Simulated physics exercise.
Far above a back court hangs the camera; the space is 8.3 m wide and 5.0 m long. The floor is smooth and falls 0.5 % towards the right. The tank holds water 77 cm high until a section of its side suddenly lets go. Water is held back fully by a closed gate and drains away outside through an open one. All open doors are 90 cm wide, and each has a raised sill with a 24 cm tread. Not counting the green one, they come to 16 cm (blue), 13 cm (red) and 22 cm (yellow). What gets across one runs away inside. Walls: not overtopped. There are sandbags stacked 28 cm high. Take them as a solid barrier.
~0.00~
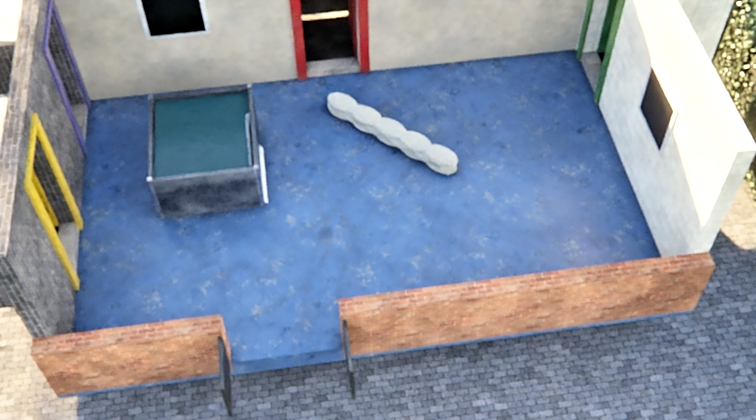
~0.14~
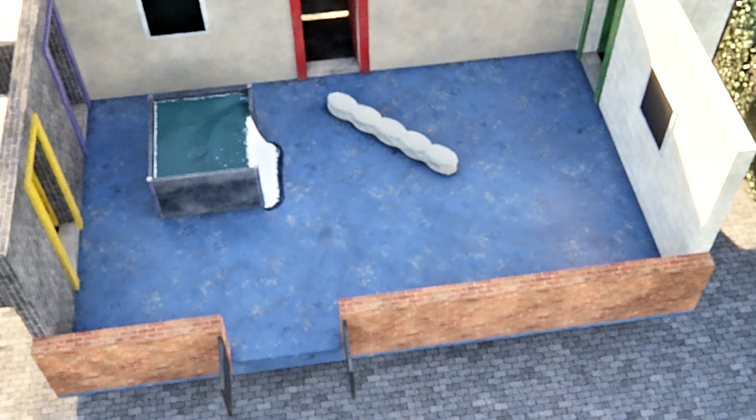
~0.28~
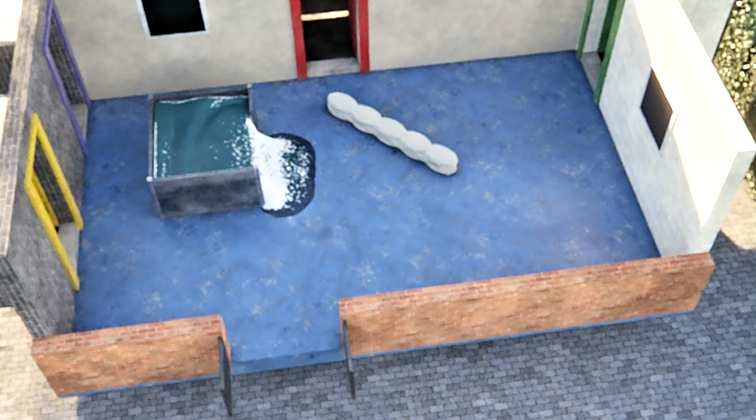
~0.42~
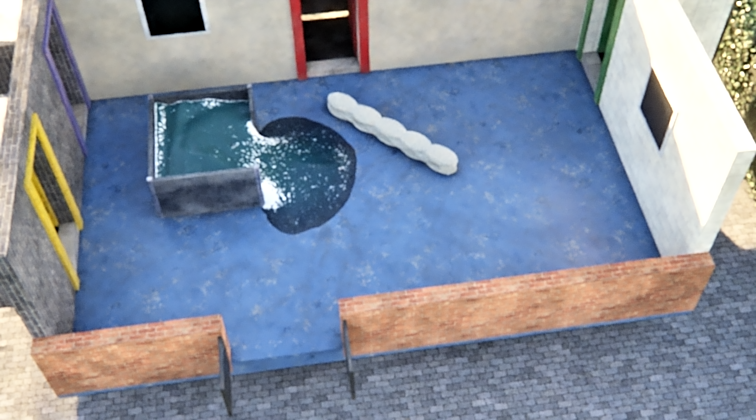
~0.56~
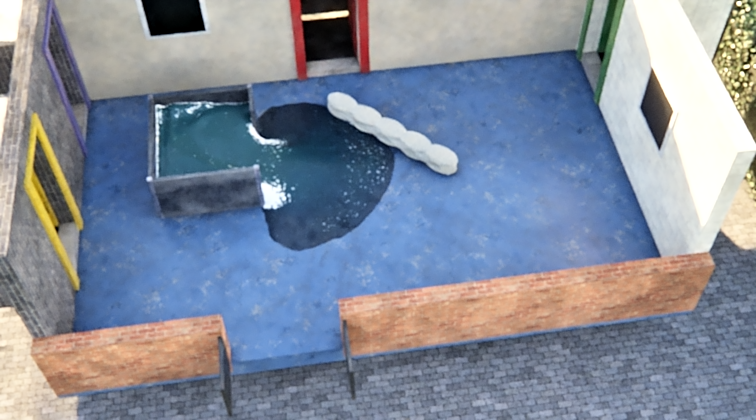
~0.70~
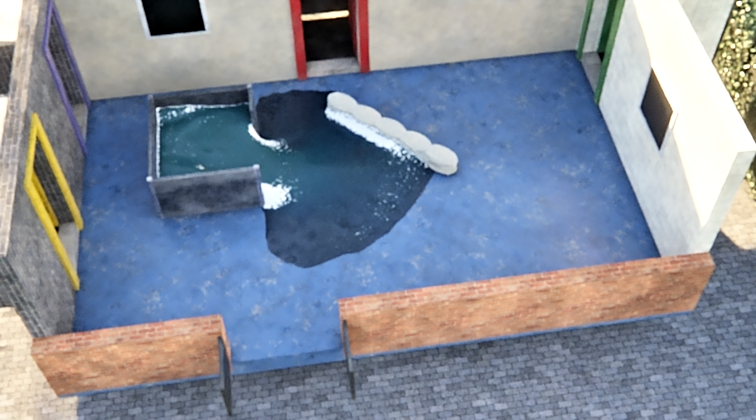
Water pours from the right side of a dark tank in a walled court, foaming at first, then spreading across the blue floor in a widening dark pool that reaches a pale row of sandbags and runs along its near side.
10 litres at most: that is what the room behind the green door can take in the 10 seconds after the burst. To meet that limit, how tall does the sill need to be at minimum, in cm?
At least 11 cm or so.
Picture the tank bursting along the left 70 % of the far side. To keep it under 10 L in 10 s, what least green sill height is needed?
If so: Around 12.5 cm.
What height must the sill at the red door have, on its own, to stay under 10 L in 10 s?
Roughly 7.0 cm at the red door.
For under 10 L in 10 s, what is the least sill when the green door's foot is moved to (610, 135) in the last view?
Around 5.0 cm would do it.
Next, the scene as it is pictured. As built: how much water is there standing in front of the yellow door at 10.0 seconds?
It comes to about 1.0 centimetres deep.
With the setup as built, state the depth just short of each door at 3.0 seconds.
In cm: Blue 0, red 3, yellow 0, green 0.
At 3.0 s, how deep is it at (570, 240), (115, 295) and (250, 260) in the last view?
Respectively 4 cm, 0 cm and 0 cm.
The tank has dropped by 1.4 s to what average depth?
Average depth: Approx. 37 cm.
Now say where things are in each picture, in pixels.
The first picture shows the tank at (203, 135) is whole and still, 77 cm deep; the green door at (599, 33) is dry.
In the second picture, water pours out at (256, 162) and has run 0.3 m, to (279, 156); about 9 cm deep outside, 77 cm at the back.
In the third picture, the front is at (310, 161), 0.8 m from the gap at (257, 164); 1.0 m2 of floor is wet, 72 cm left at the back.
In the fourth picture, the gap is at (257, 166), the front 1.4 m out at (351, 171); the back of the tank holds 67 cm.
In the fifth picture, the front is at (389, 164), 2.0 m from the gap at (257, 166); 4.1 m2 of floor is wet, 66 cm left at the back.
In the sixth picture, the gap is at (257, 166), the front 2.6 m out at (429, 168); the back of the tank holds 59 cm; the green door at (599, 33), 5.8 m from the gap, is still 3.4 m from the nearest water.
After 1.4 s water covers 25 % of the floor, deepest (34 cm) near (372, 139); it has not reached the green door.
After 3.0 s water covers 40 % of the floor, deepest (38 cm) near (650, 292); it has not reached the green door.
After 10.0 s water covers 90 % of the floor, deepest (12 cm) near (392, 74); 10 cm at the green door, 0 litres in over its 20 cm sill.
At the green door as built, the water arrived by 4.4 s and peaked near 13 cm at 8.2 s.
Run again over the same 10 s with other heights there, 16 litres in over 10 cm, 6 litres over 12 cm. The limit of 10 litres is kept from about 11 cm up.
